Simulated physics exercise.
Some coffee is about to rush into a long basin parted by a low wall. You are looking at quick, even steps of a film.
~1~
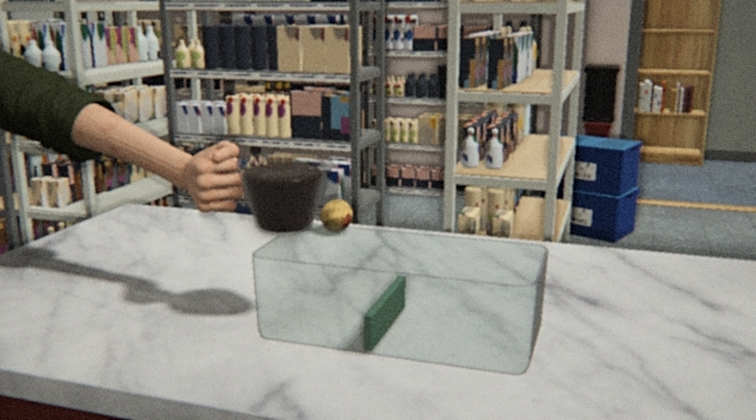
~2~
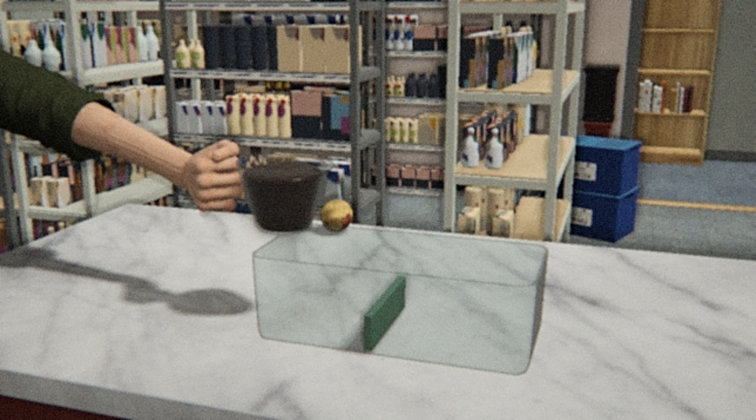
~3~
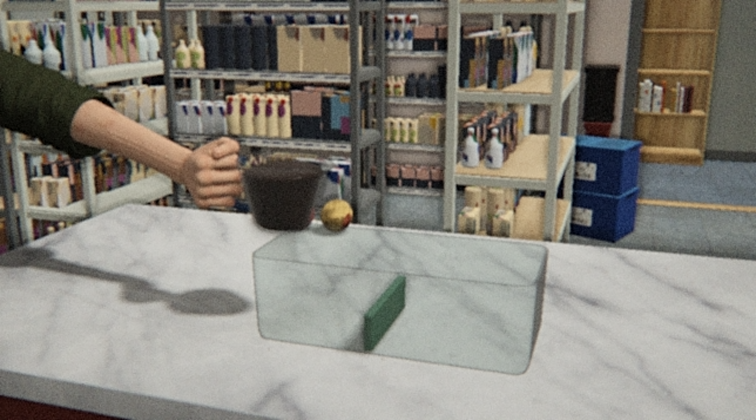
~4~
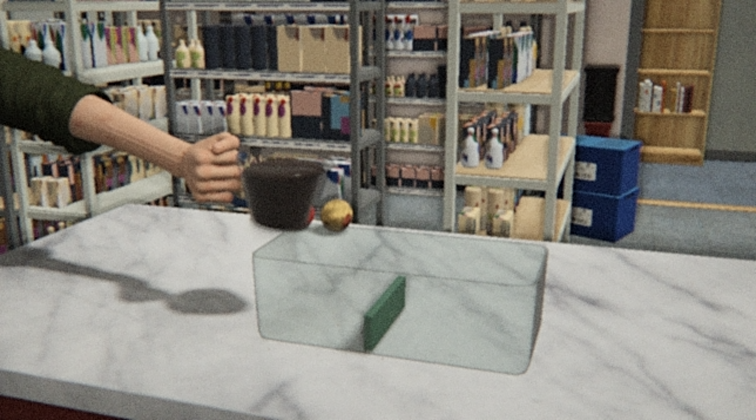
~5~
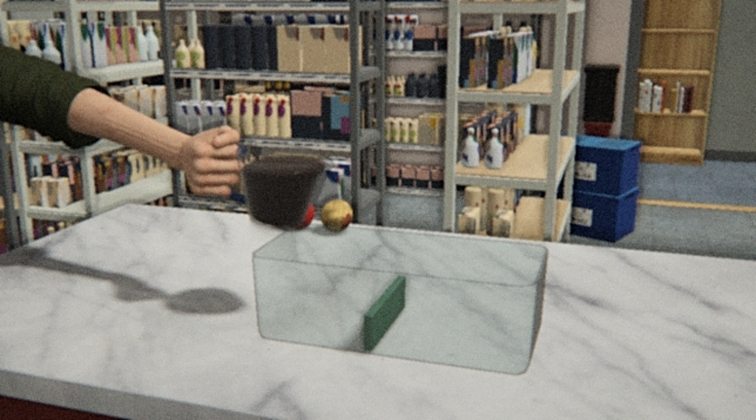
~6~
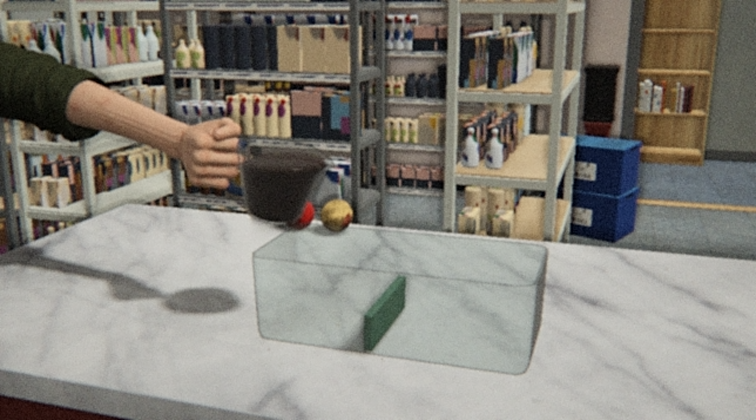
A dark cup of coffee, held at the left by a bare forearm in a dark green sleeve, hangs level above a white marbled counter in a shop-like room, seen from slightly above by a still camera. A clear long basin with a low green wall stands in front, with a yellowish ball behind and shelves and blue boxes beyond. The hand slowly tilts the cup slightly rightward, revealing a red ball behind it.
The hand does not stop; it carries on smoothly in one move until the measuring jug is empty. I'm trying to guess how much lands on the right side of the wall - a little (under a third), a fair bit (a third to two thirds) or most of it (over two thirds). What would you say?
I would say most of it, over two thirds.
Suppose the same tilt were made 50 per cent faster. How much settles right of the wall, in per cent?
It comes to some 85 per cent.
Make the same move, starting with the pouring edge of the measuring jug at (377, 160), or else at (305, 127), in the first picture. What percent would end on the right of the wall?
In turn 95 and 40 in a hundred.
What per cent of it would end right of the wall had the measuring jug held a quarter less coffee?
About 85 in a hundred.
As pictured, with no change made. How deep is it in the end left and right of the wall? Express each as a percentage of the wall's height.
10 per cent for the left part, 30 for the right.
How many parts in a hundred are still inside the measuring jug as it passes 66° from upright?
It still holds around 70 per cent there.
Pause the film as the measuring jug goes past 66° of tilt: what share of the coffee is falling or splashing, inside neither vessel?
Around 25 in a hundred.
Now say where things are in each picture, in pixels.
In the first picture, tilt 0°; pouring edge (335, 166); surface from (248, 168) to (323, 174); the long basin's rim runs from (275, 240) to (542, 267); the wall's top is at (386, 296).
In the second picture, tilt 0°; pouring edge (335, 166); surface from (248, 168) to (323, 174).
In the third picture, tilt 2°; pouring edge (335, 166); surface from (248, 167) to (323, 172).
In the fourth picture, tilt 4°; pouring edge (335, 166); surface from (248, 165) to (324, 170).
In the fifth picture, tilt 7°; pouring edge (334, 166); surface from (248, 163) to (325, 168).
In the sixth picture, tilt 11°; pouring edge (334, 166); surface from (248, 159) to (326, 164).
A moment on, the measuring jug is tipped part way and 69 per cent is still to pour, 4 is left of the wall and 0 right of it.
Next, the measuring jug is tipped on its side and 13 per cent is still to pour, 7 is left of the wall and 53 right of it.
Then the measuring jug is tipped on its side and 0 per cent is still to pour, 11 is left of the wall and 87 right of it.
Later the measuring jug is tipped on its side and 0 per cent is still to pour, 12 is left of the wall and 87 right of it.
At rest 12 per cent lies left of the wall, 87 right of it and 1 outside.
